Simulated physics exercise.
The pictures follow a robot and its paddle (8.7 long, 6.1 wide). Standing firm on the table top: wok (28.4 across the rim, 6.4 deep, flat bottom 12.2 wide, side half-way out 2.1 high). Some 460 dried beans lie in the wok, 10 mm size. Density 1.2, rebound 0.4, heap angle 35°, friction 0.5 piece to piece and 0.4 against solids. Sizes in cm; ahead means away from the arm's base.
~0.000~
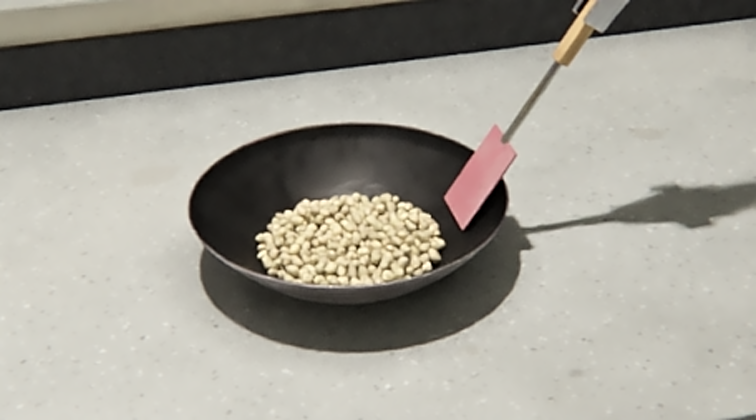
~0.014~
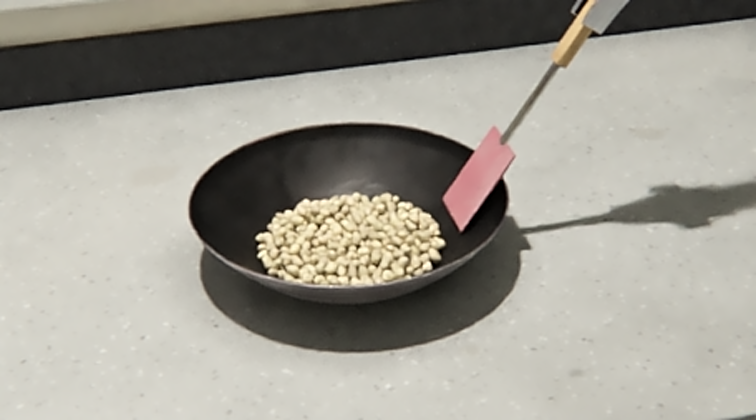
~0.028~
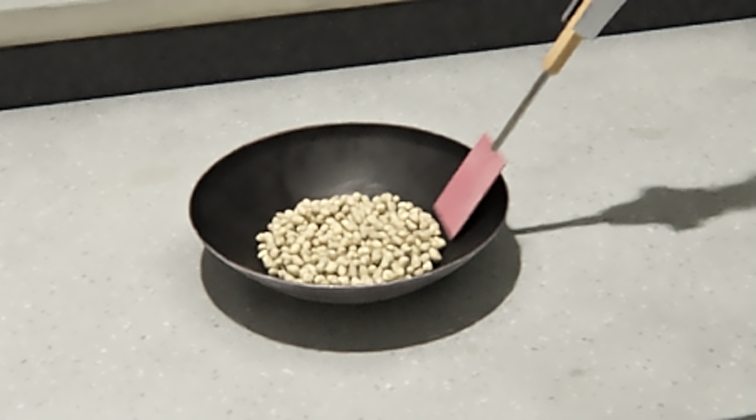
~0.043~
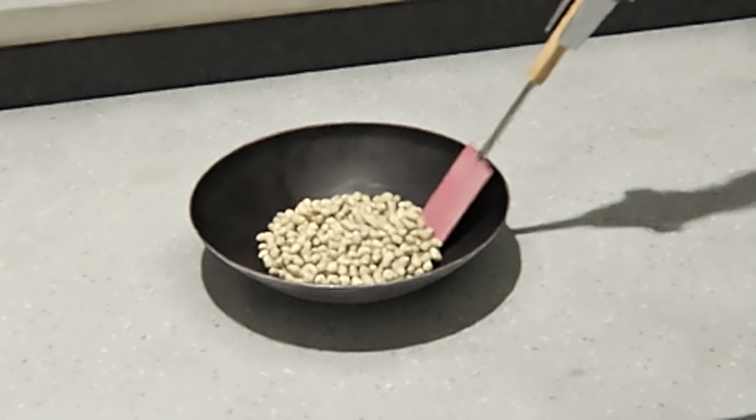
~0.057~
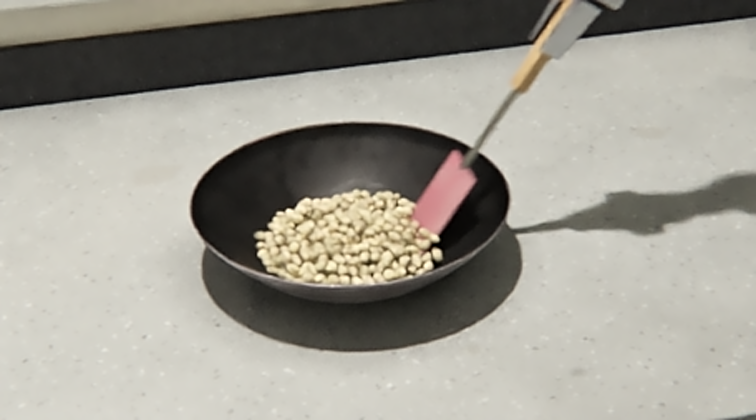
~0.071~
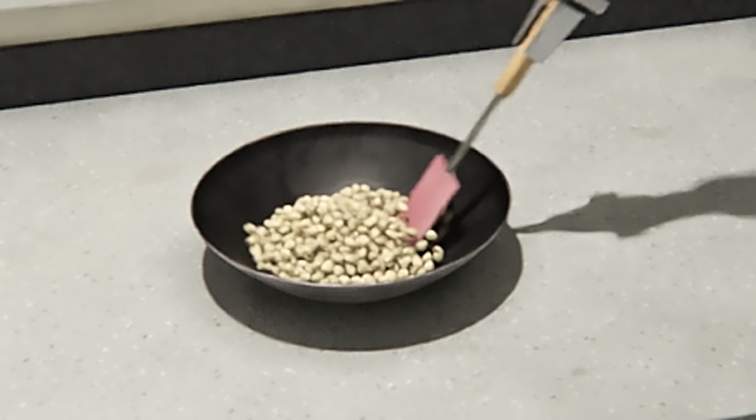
A pink paddle held by a robot arm hangs almost still at the right side of a black wok holding a mound of pale beans. It then moves down and left into the near right edge of the mound, pushing beans leftward, and the heap shifts and spreads slightly to the left.
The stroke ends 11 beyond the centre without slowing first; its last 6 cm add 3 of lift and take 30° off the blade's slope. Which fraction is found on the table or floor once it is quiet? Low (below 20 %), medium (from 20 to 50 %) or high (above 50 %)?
A medium share, from 20 to 50 %, ends on the table or floor.
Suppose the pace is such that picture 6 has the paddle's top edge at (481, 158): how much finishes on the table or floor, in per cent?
About 10 per cent.
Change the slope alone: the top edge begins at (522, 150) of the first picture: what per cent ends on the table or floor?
Some 25 per cent.
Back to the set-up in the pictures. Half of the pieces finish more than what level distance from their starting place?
Roughly 5 cm.
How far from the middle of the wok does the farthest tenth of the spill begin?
Some 50 cm.
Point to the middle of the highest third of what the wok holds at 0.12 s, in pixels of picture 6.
Around (313, 233).
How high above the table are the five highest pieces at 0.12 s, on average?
Roughly 8 cm.
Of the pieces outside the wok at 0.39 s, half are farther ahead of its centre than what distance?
Roughly 26 cm.
By 0.12 s, sloping 56°, highest piece 14 above the table; 463 in the wok, 1 on the blade or in flight.
By 0.17 s, sloping 49°, highest piece 24 above the table; 461 in the wok, 3 on the blade or in flight.
By 0.39 s, sloping 26°, highest piece 39 above the table; 331 in the wok, 33 on the table or floor, 100 on the blade or in flight.
By 1.44 s, sloping 26°, highest piece 7 above the table; 331 in the wok, 133 on the table or floor.
Final count, 331 in the wok, 133 on the table or floor. That is 29 % on the table or floor.
